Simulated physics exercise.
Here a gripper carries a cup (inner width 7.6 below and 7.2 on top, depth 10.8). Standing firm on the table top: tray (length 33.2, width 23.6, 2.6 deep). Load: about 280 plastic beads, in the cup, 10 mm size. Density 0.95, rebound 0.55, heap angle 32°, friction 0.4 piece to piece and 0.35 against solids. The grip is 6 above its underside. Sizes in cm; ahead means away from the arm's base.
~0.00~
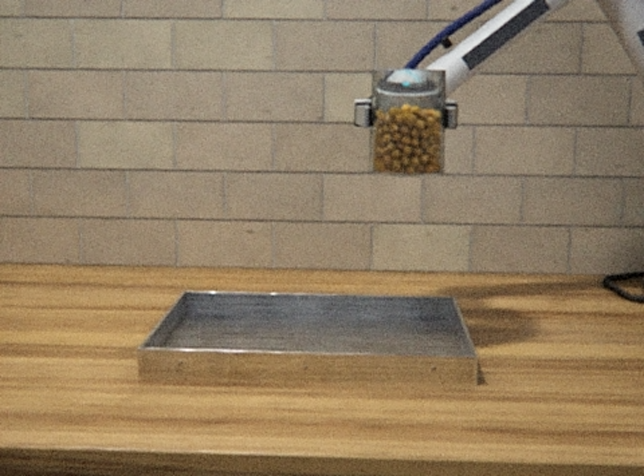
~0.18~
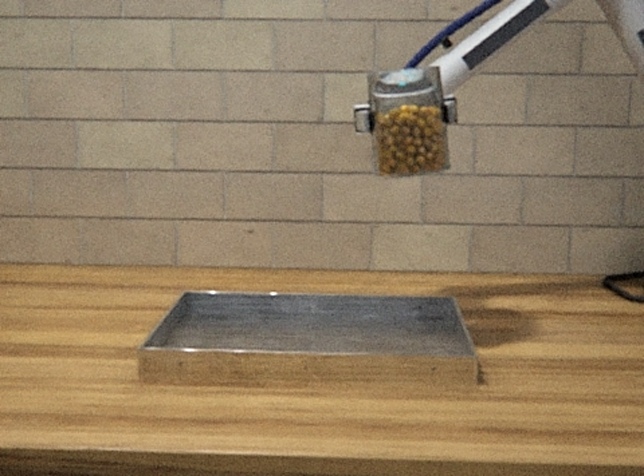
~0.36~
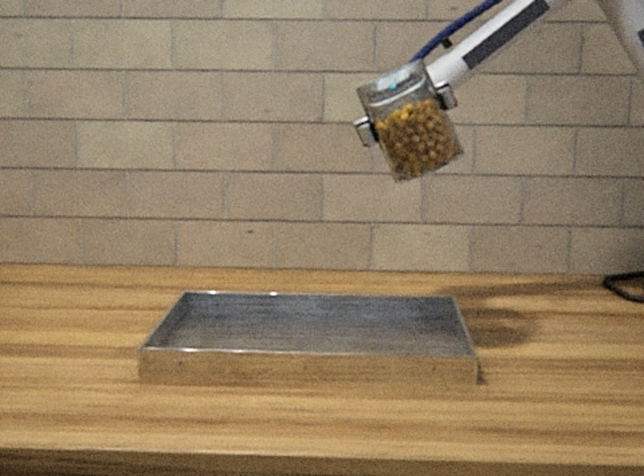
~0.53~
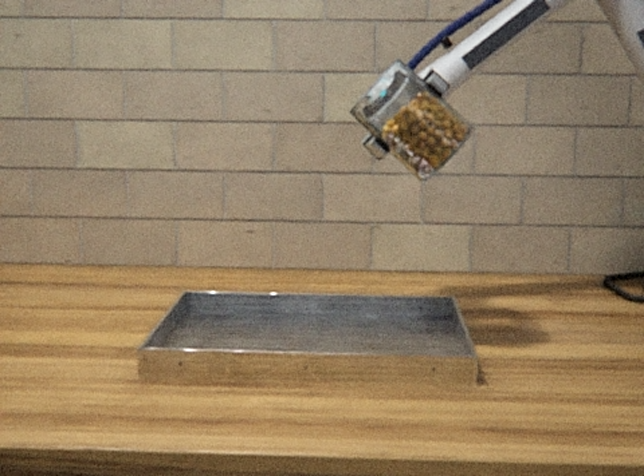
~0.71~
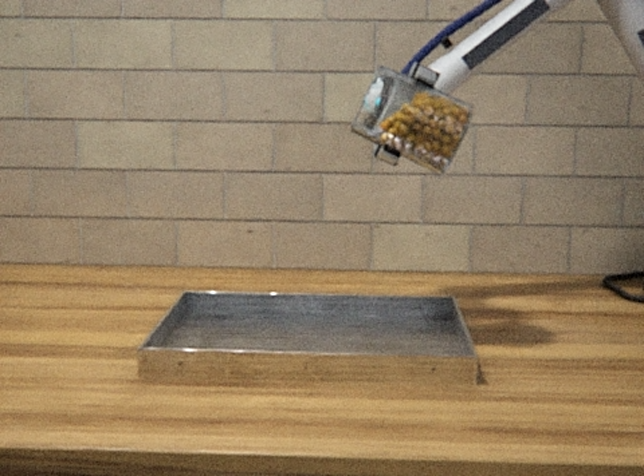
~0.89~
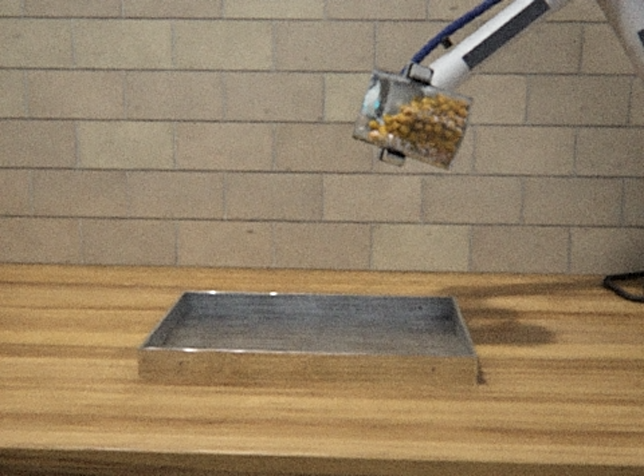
The clip opens on a robot gripper holding a clear cup of yellow beads upright above an empty metal tray on a wooden table. The gripper rotates the cup, its top swinging left, gently at first and then steeply. The beads shift inside until the cup lies nearly sideways, still holding them.
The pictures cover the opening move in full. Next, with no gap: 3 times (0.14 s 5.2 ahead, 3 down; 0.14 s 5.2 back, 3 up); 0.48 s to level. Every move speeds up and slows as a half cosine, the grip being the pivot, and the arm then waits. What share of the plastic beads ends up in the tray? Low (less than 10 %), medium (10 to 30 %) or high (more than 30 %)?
Share in the tray: Medium (10 to 30 %).
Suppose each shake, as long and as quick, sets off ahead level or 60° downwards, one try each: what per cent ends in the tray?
Some 50 and 5 per cent.
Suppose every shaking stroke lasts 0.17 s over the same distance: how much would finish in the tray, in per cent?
In that case some 15 per cent.
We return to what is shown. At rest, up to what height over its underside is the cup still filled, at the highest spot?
Some 7.5 cm.
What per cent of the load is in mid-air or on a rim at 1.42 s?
Some 7 per cent.
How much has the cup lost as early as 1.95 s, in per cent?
Near 25 per cent so far.
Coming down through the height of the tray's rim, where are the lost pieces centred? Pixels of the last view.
Near (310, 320).
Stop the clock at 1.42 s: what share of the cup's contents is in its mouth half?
Some 45 per cent.
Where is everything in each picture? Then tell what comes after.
Cup middle at (408, 123), level; upper third of the load around (409, 123), from x 375 to 435, top at y 110; 282 in the cup, in the first frame.
Cup middle at (408, 123), tilted 7° forward; upper third of the load around (411, 123), from x 380 to 445, top at y 110, in the second frame.
Cup middle at (410, 123), tilted 25° forward; upper third of the load around (419, 122), from x 380 to 455, top at y 105, in the third frame.
Cup middle at (412, 121), tilted 48° forward; upper third of the load around (425, 118), from x 385 to 465, top at y 95, in the fourth frame.
Cup middle at (413, 120), tilted 66° forward; upper third of the load around (432, 113), from x 385 to 465, top at y 100, in the fifth frame.
Cup middle at (413, 119), tilted 73° forward; upper third of the load around (435, 112), from x 375 to 465, top at y 95; 282 in the cup, in the sixth frame.
By 1.42 s, tilted 73° forward, highest piece 26 above the table; 237 in the cup, 26 in the tray, 19 in flight or on a rim.
By 1.95 s, tilted 42° forward, highest piece 27 above the table; 215 in the cup, 63 in the tray, 3 on the table or floor, 1 in flight or on a rim.
By 2.41 s, level, highest piece 27 above the table; 215 in the cup, 64 in the tray, 3 on the table or floor.
By 3.46 s, level, highest piece 27 above the table; 215 in the cup, 64 in the tray, 3 on the table or floor.
Final count, 215 in the cup, 64 in the tray, 3 on the table or floor. That is 23 % in the tray.
